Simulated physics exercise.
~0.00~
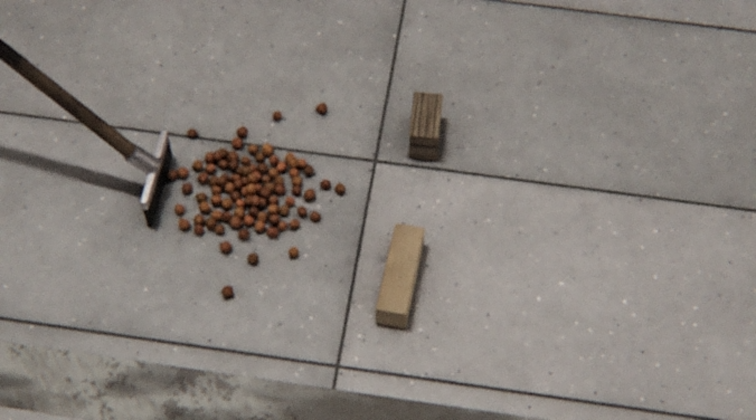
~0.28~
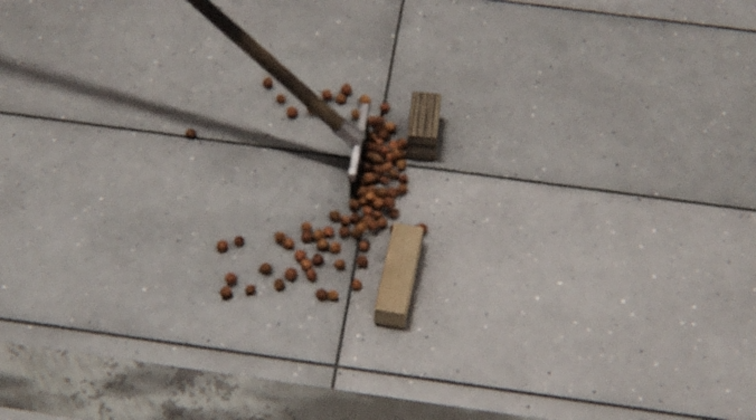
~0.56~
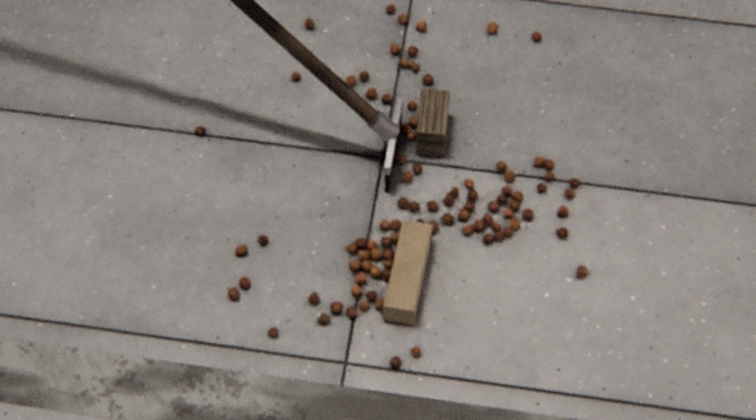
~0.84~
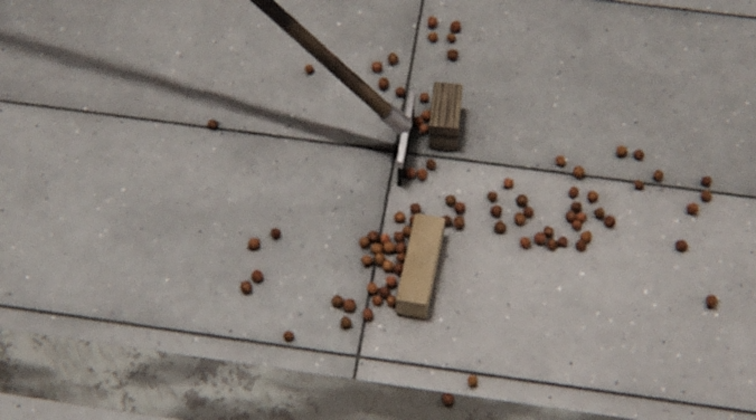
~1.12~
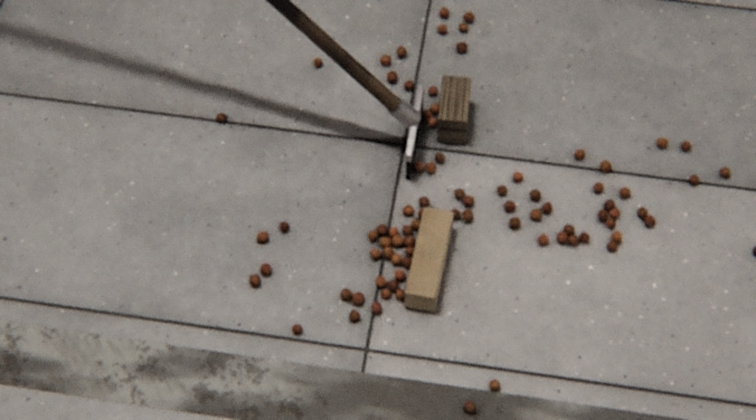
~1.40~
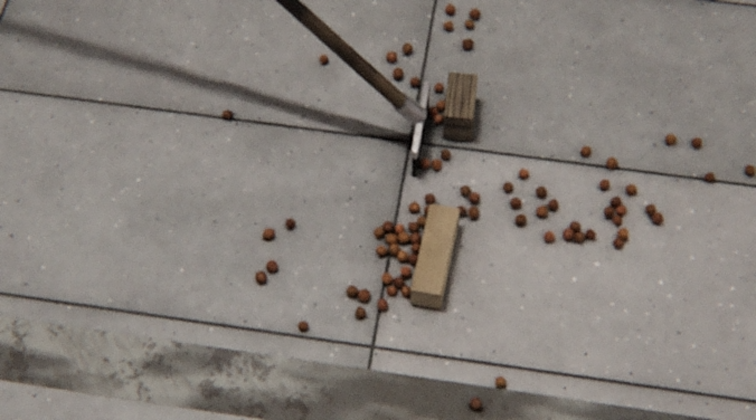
The video shows a squeegee pushing a pile of small reddish-brown hazelnuts rightwards across grey tiles towards two fixed blocks. Many scatter through the gap and some pass around the far block, while others remain held up before the blocks as the squeegee stops beside them and everything comes to rest.
